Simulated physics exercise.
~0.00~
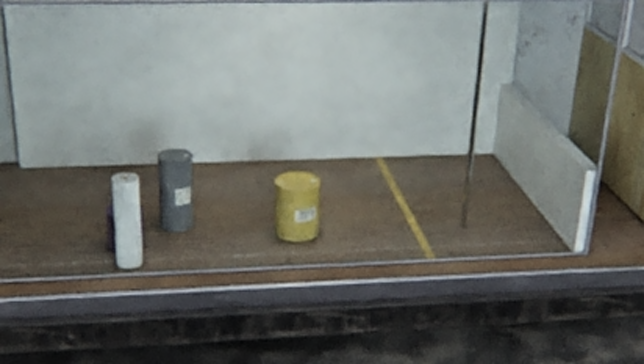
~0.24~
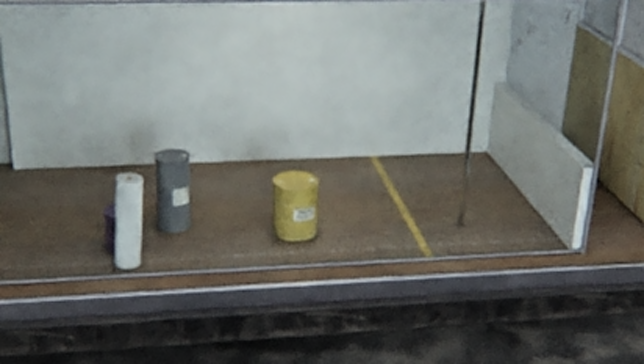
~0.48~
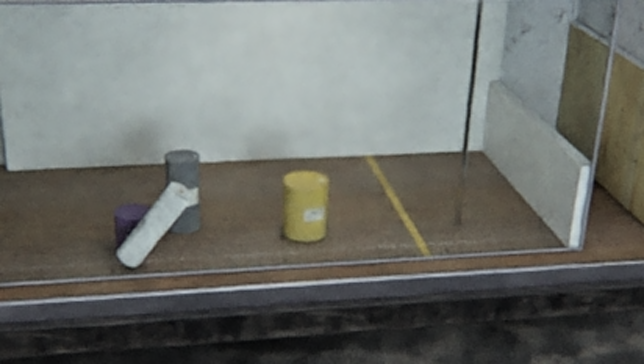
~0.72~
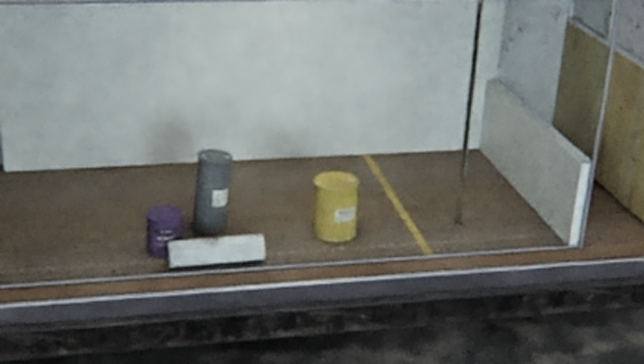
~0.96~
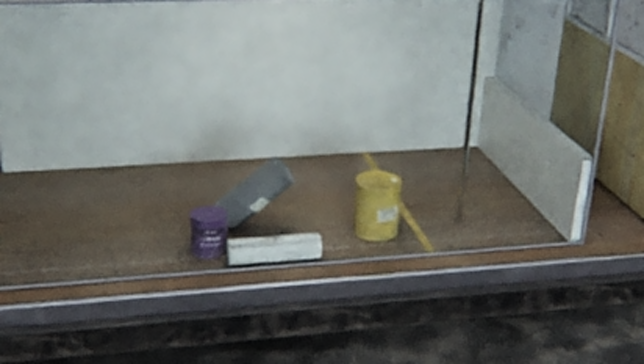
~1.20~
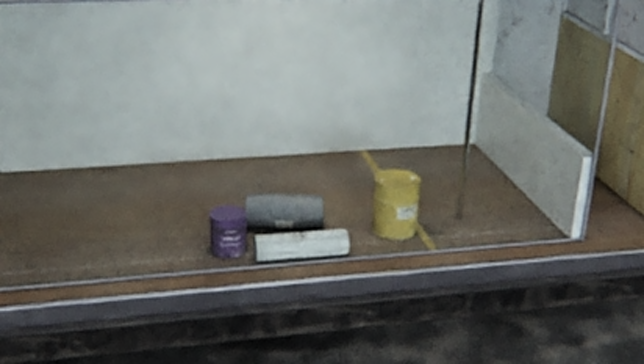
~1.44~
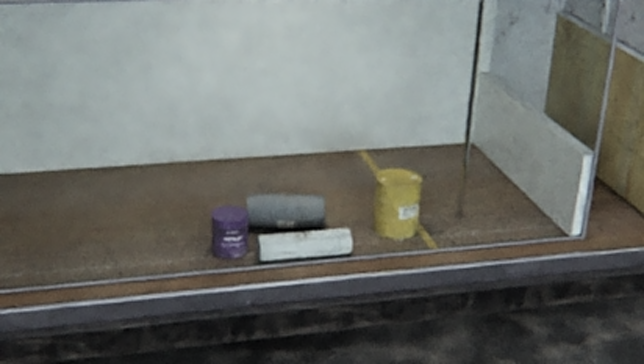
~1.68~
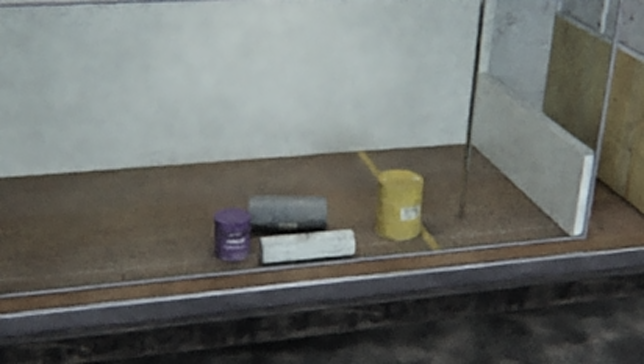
At first, a white roll, a grey drum and a yellow drum stand upright on the brown floor of a boxy bay, with a purple bucket mostly hidden behind the roll. The white roll tips over to the right, revealing the bucket, and lands on its side as all the objects slide toward the yellow line. The grey drum then leans right and topples too, ending up lying behind the roll. The yellow drum slides along without tipping. Finally everything settles short of the line, with the yellow drum still upright and closest to it.
